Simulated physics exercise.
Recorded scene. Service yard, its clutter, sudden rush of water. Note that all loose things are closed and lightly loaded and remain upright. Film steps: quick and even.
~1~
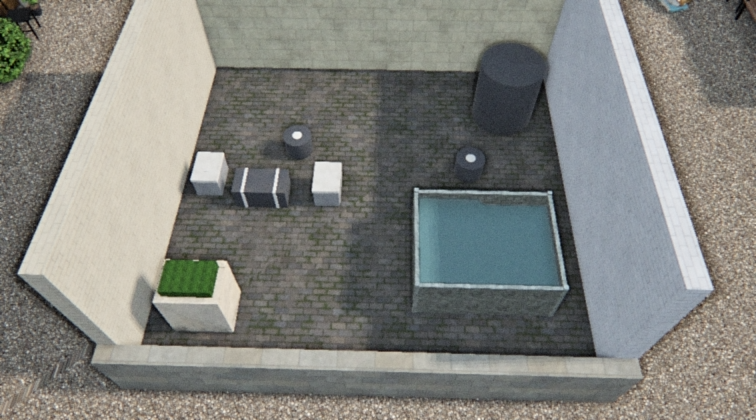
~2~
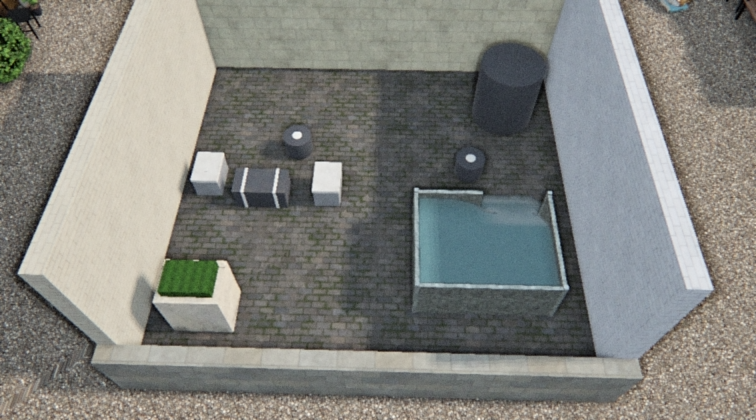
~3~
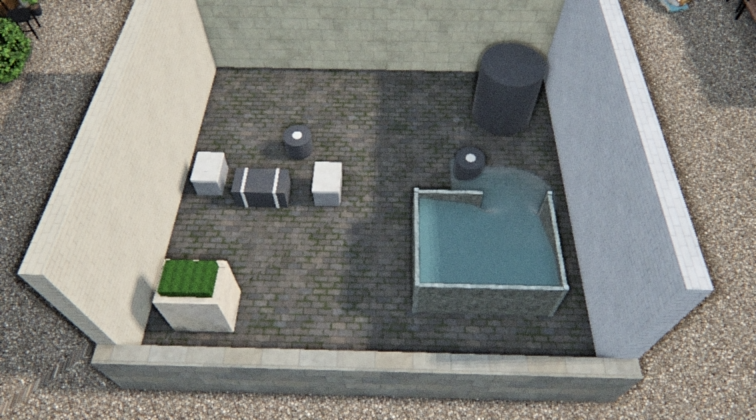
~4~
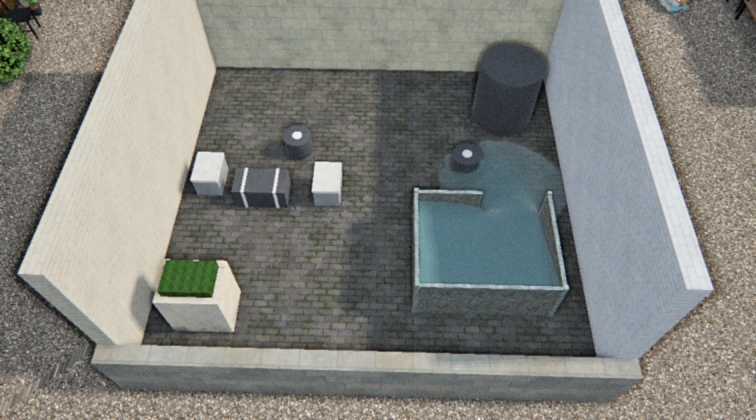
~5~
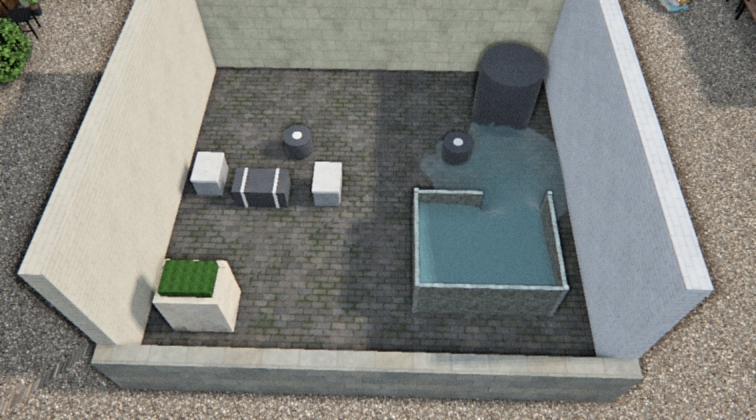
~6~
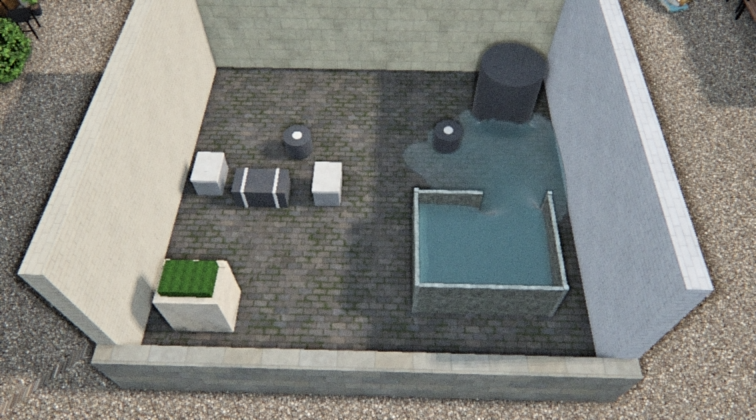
Water pours from a gap in the pool's back wall and nudges a tub backward.
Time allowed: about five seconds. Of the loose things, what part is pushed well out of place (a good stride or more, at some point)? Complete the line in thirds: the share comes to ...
The share comes to between one and two thirds.
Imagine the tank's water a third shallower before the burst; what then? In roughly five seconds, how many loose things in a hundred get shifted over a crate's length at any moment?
20 in a hundred, or close to it.
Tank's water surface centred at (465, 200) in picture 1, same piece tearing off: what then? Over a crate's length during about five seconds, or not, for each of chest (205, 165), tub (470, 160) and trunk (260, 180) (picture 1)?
In turn: Pushed that far, that far or more, no.
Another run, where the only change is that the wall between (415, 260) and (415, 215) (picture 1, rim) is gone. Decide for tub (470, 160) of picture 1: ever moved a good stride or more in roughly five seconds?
Honestly, it came up short.
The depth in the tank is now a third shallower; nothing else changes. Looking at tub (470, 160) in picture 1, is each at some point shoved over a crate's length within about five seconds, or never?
My take on it: Went the full length.
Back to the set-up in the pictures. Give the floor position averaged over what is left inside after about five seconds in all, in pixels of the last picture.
At about (267, 190).
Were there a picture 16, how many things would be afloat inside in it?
1.
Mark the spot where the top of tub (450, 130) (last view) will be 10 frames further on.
Estimated position: Around (335, 62).
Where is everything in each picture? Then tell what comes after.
The first picture shows a tub at (471, 158), on the bottom; a trunk at (260, 180), on the bottom; 0 of 5 have shifted.
The second picture shows a tub at (471, 158) rests on the ground; a trunk at (260, 180), on the bottom; 0 of 5 have shifted.
The third picture shows a tub at (471, 158) rests on the ground; a trunk at (260, 180) rests on the ground; 0 of 5 have shifted.
The fourth picture shows a tub at (467, 154) rests on the ground, close to its start; a trunk at (260, 180) rests on the ground; 1 of 5 have shifted.
The fifth picture shows a tub at (458, 142), on the bottom, a stride from its start; a trunk at (260, 180), on the bottom; 1 of 5 have shifted.
The sixth picture shows a tub at (448, 131), on the bottom, a stride from its start; a trunk at (260, 180) rests on the ground; 1 of 5 have shifted.
A moment on, 1 of 5 are well off their spots; 0 afloat.
Next, 1 of 5 are well off their spots; 1 afloat.
Later, 1 of 5 are well off their spots; 1 afloat.
In the end, 2 of 5 are well off their spots, and 2 have been at some point; 1 afloat.
